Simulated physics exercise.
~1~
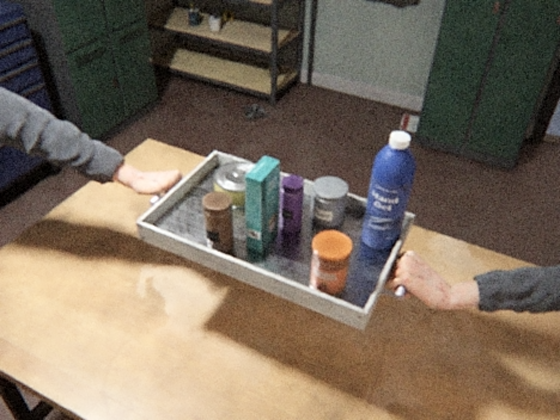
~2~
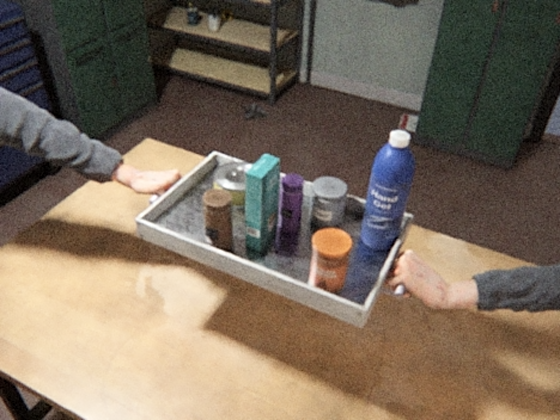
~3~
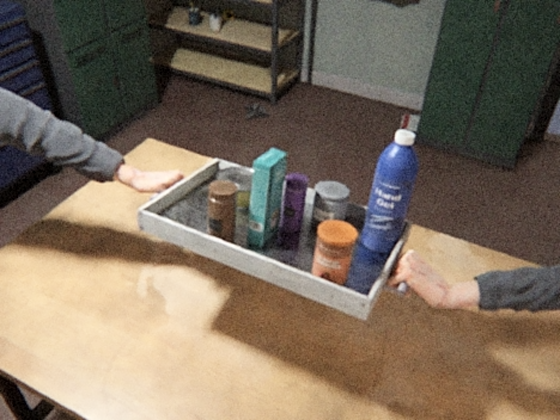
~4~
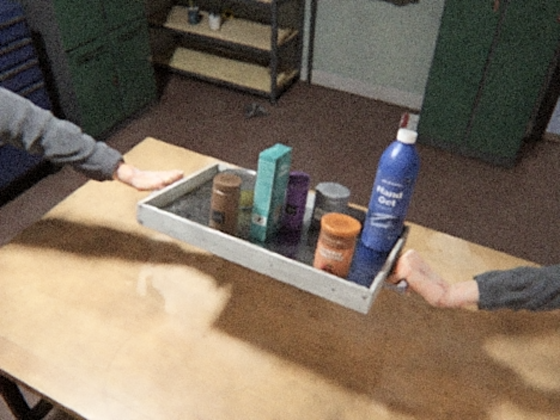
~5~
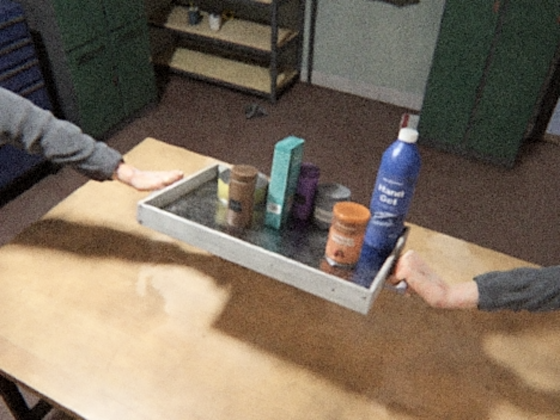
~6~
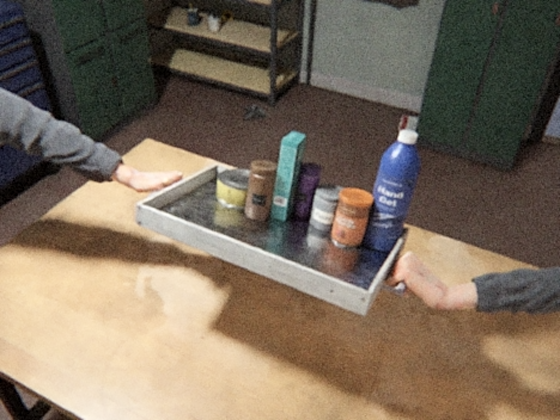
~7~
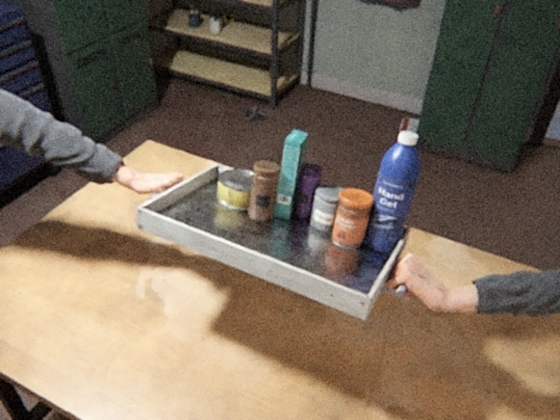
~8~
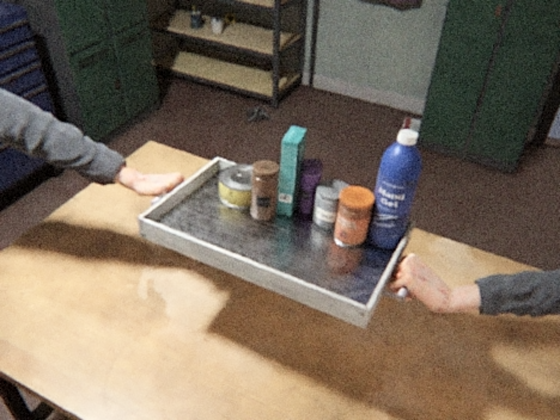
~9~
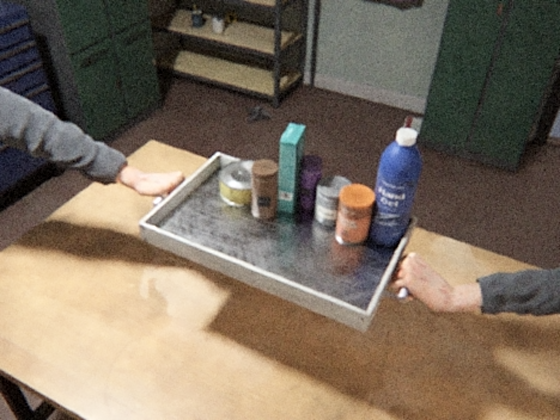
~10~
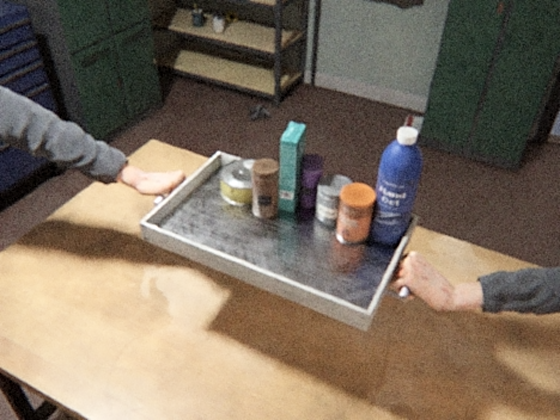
The footage shows two hands holding a tray of seven mixed containers above a wooden table, tipping its far edge down so that several items, including the orange tin, brown jar and turquoise packet, slide toward the far side, then levelling it with everything still upright.
